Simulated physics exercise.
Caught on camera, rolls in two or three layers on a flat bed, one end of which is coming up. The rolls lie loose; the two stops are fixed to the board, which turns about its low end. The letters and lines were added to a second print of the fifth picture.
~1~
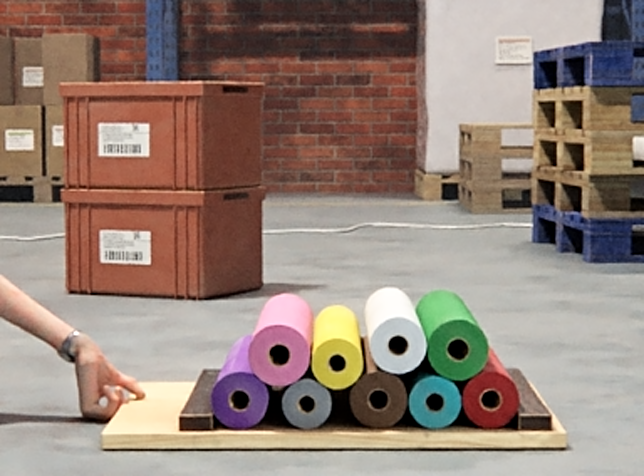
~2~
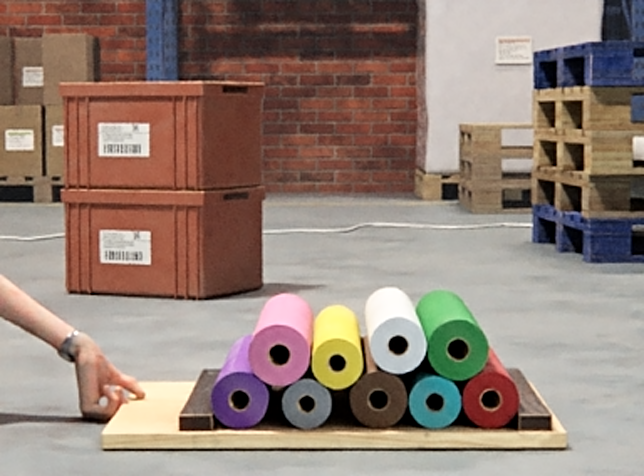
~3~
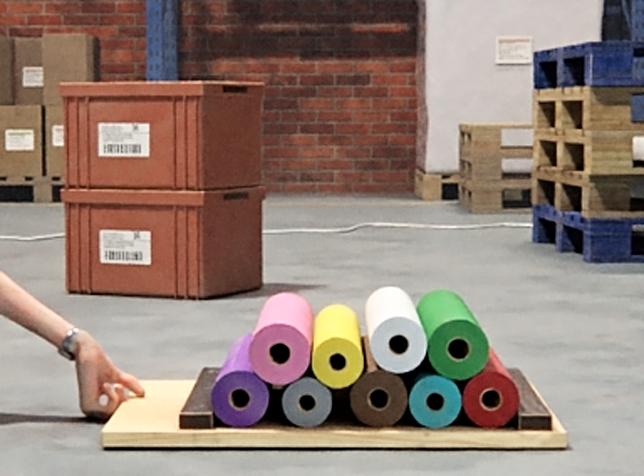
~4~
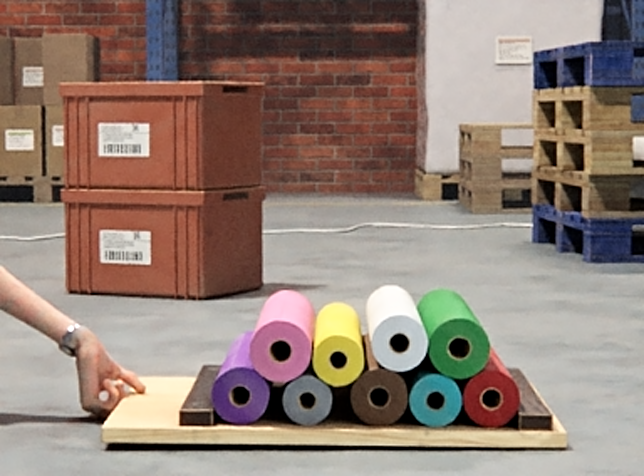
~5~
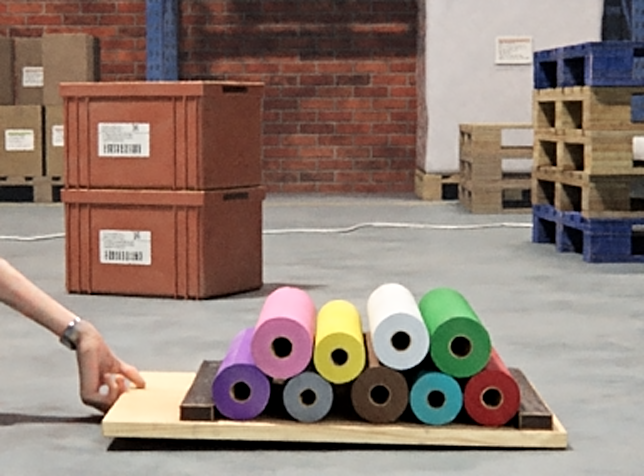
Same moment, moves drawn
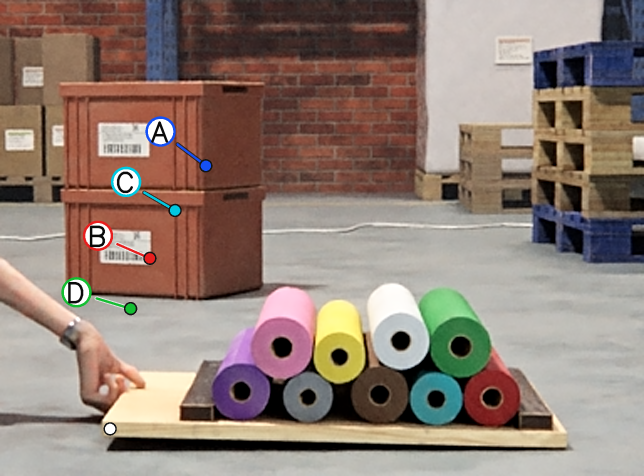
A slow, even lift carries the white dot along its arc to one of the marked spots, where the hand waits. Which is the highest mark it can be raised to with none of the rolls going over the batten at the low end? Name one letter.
Raise it to D.
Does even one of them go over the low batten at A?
At A: Yes.
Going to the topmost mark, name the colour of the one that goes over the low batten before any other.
It is the green one.
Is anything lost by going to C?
Yes, at C.
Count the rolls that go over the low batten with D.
The count is none.
On the marked copy, A at (206, 166); B at (150, 259); C at (175, 211); D at (131, 309); the white dot at (110, 429).
With D. Early on, board at 13°.
Further on, board at 17°.
At the end, board at 17°, none over the low batten.
As for the rest, A four over the low batten (yellow, green, pink, white); B four over the low batten (yellow, green, pink, white); C four over the low batten (yellow, green, pink, white).
